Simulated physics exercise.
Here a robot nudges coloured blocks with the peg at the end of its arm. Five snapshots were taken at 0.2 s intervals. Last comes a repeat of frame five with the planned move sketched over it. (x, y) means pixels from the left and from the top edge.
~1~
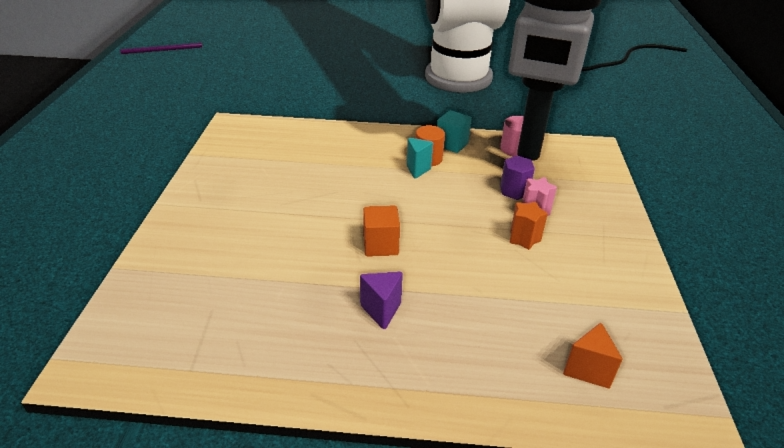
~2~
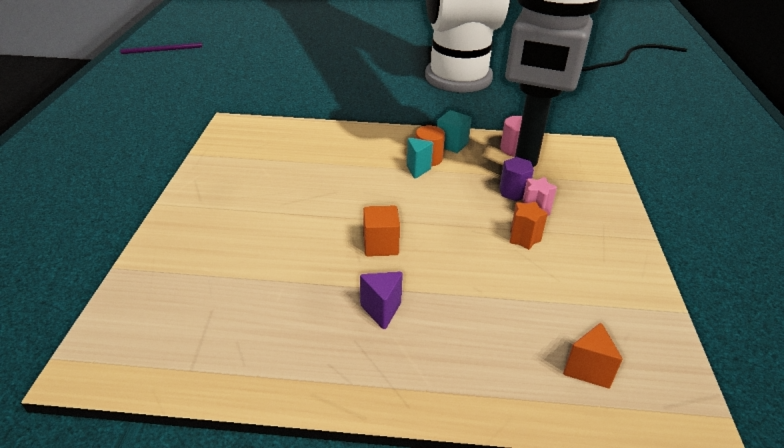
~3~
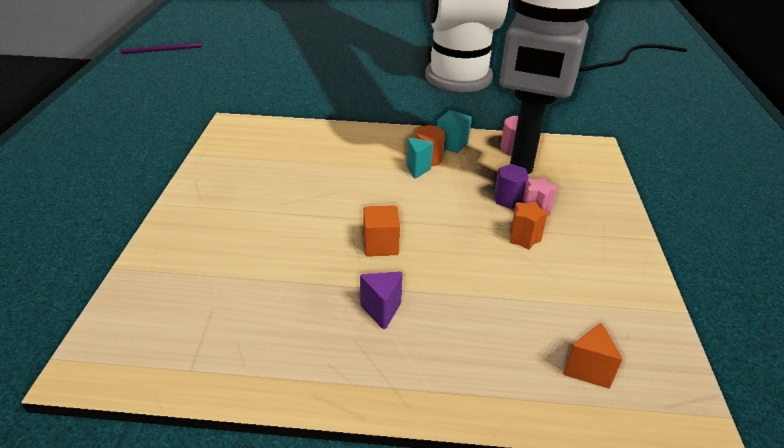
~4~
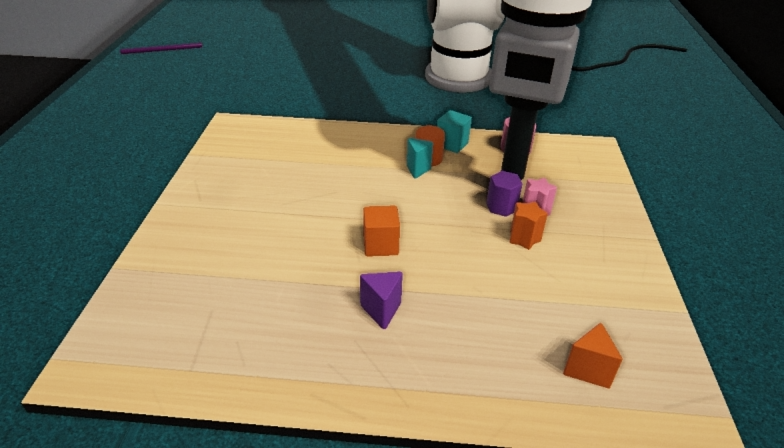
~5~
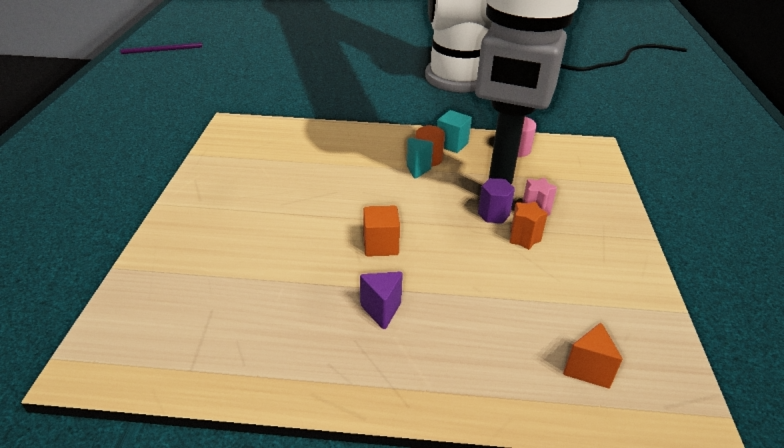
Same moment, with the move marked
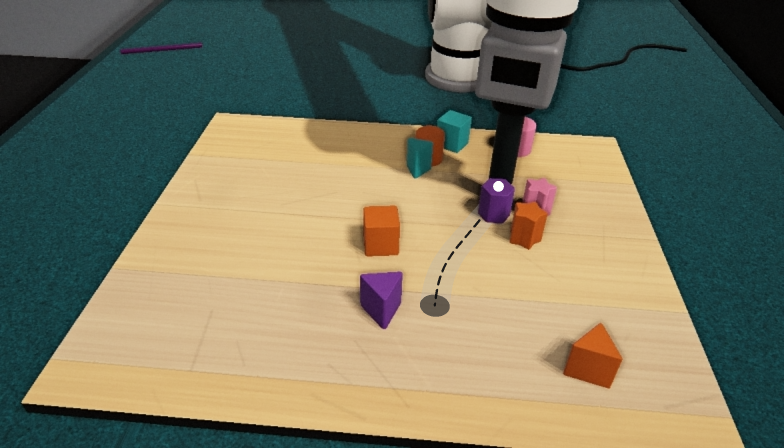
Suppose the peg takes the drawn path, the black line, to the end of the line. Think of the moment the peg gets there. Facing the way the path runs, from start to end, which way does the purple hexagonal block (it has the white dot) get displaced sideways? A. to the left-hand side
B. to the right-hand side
Choice A: To the left-hand side.
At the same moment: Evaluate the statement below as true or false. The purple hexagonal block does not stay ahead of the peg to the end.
The statement is correct.
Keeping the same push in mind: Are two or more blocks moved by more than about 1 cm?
No - that is not the case.
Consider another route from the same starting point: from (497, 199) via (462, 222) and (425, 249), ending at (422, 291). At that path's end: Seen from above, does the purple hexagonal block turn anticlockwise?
Yes - that is the case.
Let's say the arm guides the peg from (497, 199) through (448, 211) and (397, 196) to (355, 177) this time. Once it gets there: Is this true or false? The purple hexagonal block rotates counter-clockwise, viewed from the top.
That claim is true.
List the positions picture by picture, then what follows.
Peg tip (528, 155); block tops, purple hexagonal block (520, 163); pink star block (541, 185), in the first picture.
Peg (526, 162); purple hexagonal block (519, 165), in the second picture.
Peg (521, 169); purple hexagonal block (514, 172), in the third picture.
Peg (512, 175); purple hexagonal block (507, 179), in the fourth picture.
Peg (501, 181); purple hexagonal block (498, 186); pink star block (541, 185), in the fifth picture.
Path on the board, from (497, 199) via (460, 244), ending at (435, 305); the dot is on the purple hexagonal block.
What follows on the original path. One third of the way, peg (475, 210); purple hexagonal block (479, 219), turned 25° anticlockwise.
Two thirds of the way, peg (449, 242); purple hexagonal block (475, 247), turned 110° anticlockwise.
At the end, peg (437, 286); purple hexagonal block (475, 255), turned 155° anticlockwise; pink star block in place.
